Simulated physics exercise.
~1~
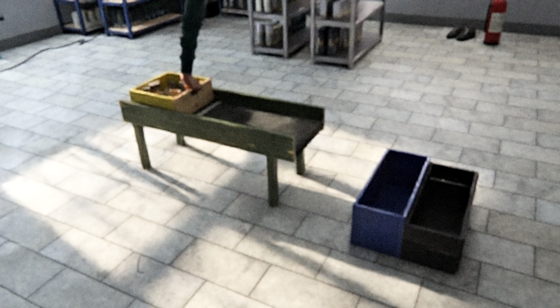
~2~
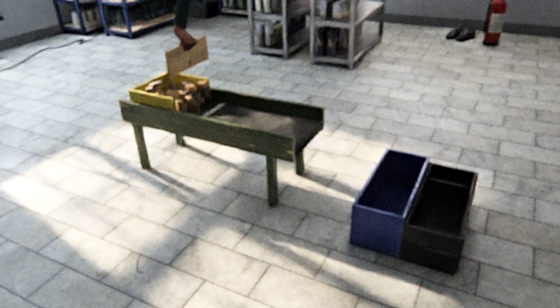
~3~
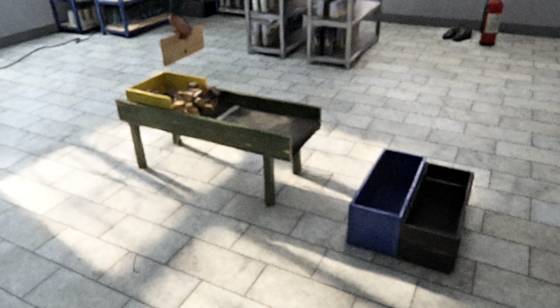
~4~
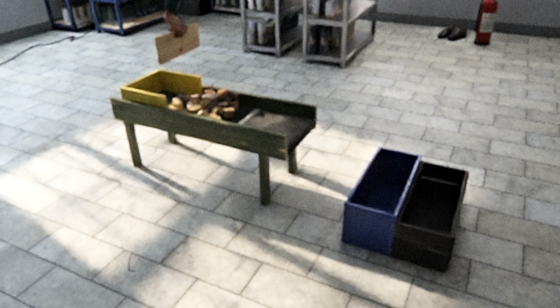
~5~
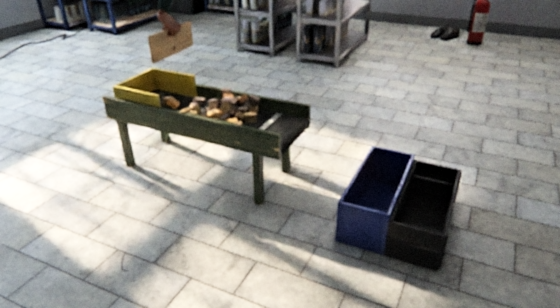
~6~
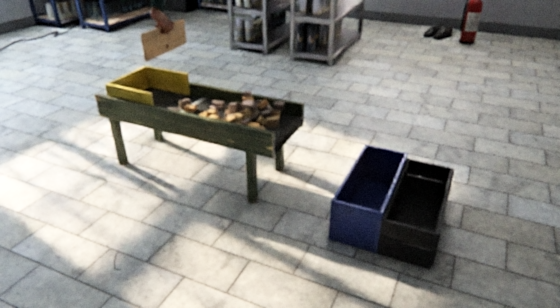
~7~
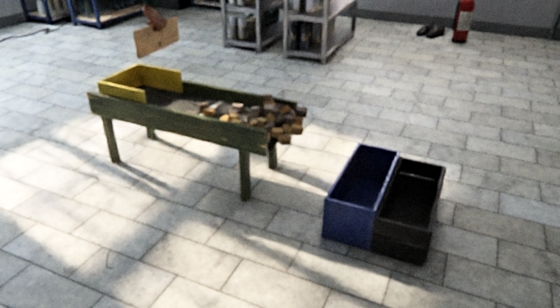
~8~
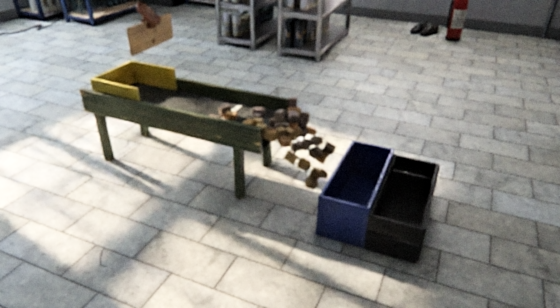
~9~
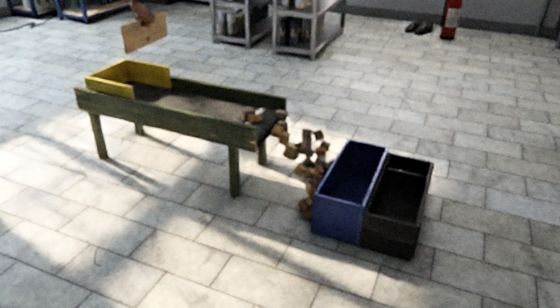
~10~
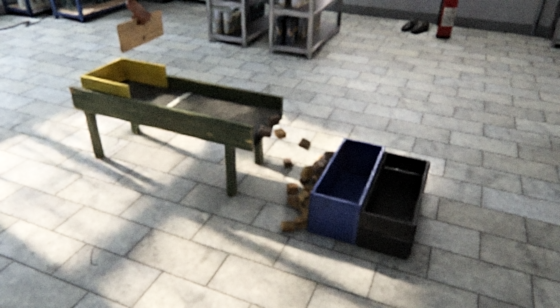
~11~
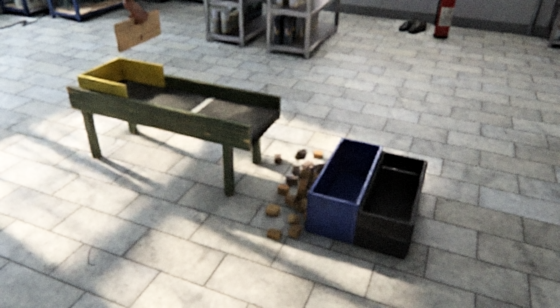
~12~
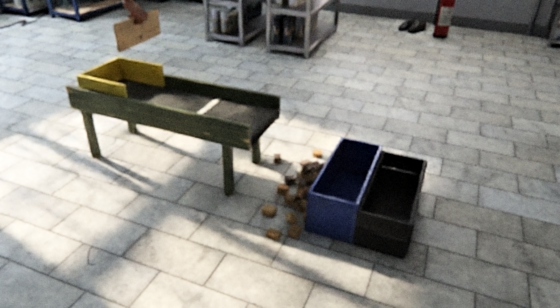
On a pale tiled floor in a room with metal shelving, a long green wooden table with a belt along its top holds a yellow pen, and a blue box and a black box sit side by side to the right. A hand lifts a wooden panel from the pen, and the wooden blocks inside begin riding right along the belt. They spread into a loose band, reach the far end and tumble off in a cluster. The blocks drop short of the blue box, and all end up scattered on the floor against its near side, leaving both boxes empty.
